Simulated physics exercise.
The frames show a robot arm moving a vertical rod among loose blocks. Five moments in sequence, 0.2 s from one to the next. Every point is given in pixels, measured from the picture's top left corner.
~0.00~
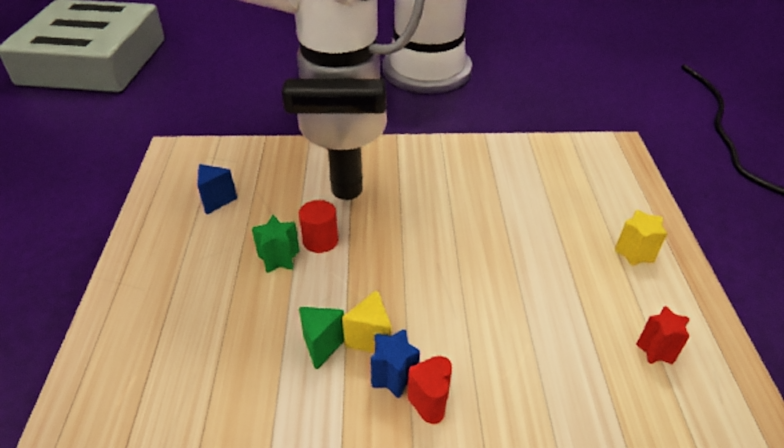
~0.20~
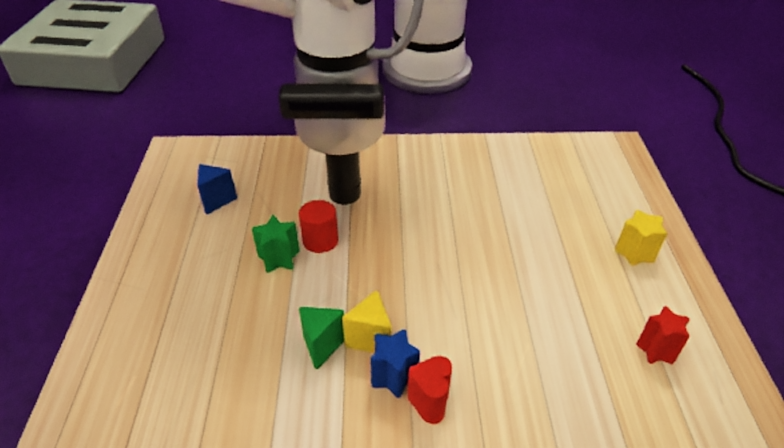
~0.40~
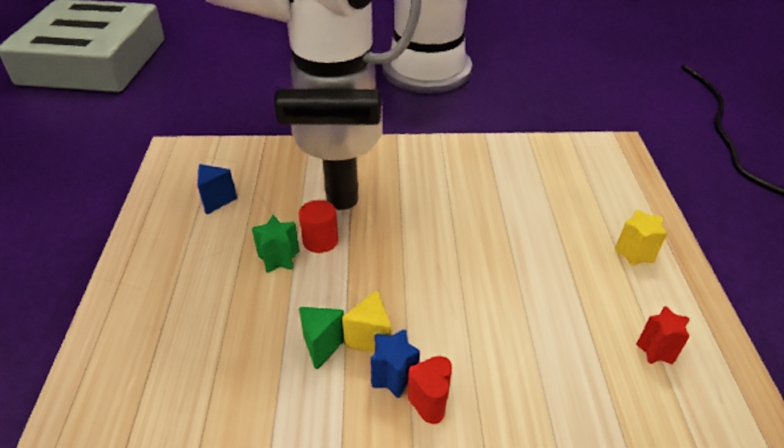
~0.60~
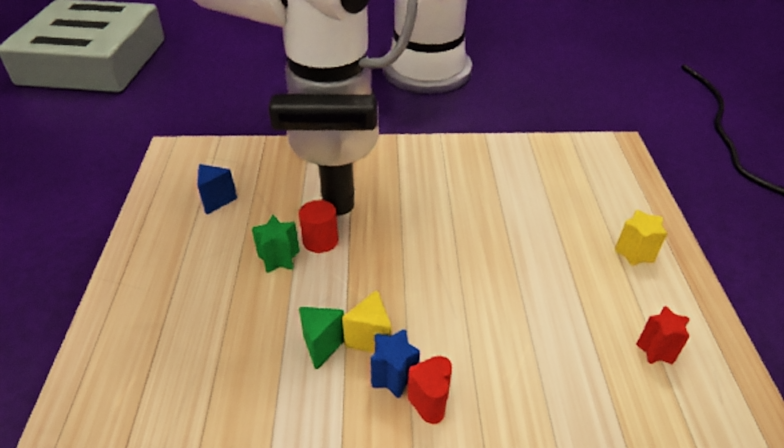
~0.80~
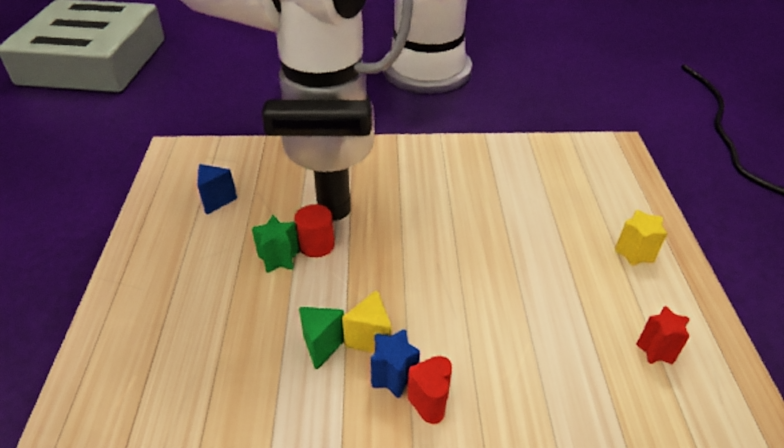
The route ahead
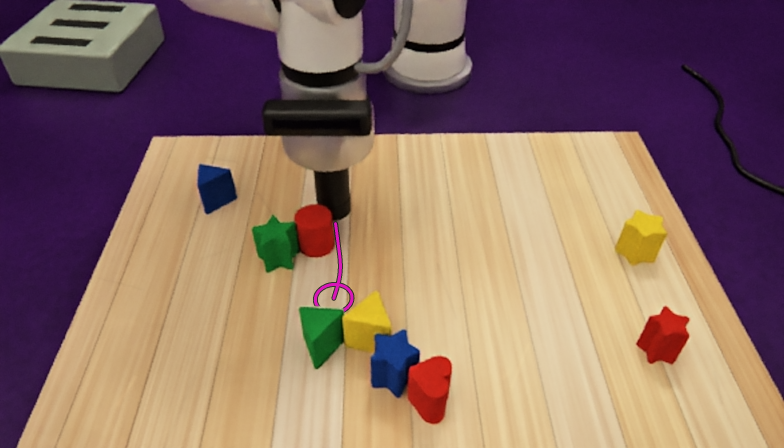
We see a robot arm lower a black vertical rod slowly toward a red cylinder among colourful blocks on a wooden board, then nudge it slightly down and left against the green star while the other blocks stay still.
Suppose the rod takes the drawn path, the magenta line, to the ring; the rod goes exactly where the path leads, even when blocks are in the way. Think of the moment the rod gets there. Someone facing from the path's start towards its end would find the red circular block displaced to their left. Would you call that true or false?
My answer: False.
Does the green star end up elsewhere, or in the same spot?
That block is shifted.
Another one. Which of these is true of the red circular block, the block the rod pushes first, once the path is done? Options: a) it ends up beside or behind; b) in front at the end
a.
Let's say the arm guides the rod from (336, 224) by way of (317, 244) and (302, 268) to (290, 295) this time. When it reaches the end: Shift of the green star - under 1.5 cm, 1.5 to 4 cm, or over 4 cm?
It goes 1.5 to 4 cm.
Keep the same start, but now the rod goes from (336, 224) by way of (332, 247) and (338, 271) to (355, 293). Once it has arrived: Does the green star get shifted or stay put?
It's moved.
Drawn move, from (336, 224) via (339, 246) and (340, 271), ending at (334, 298).
The first path, step by step. One third of the way, rod at (338, 234); green star at (264, 235), turned 25° clockwise; red circular block at (307, 235).
Two thirds of the way, rod at (339, 259); green star at (264, 235), turned 25° clockwise; red circular block at (300, 249).
At the end, rod at (332, 286); green star at (264, 235), turned 25° clockwise; red circular block at (297, 251); green three-sided block still.
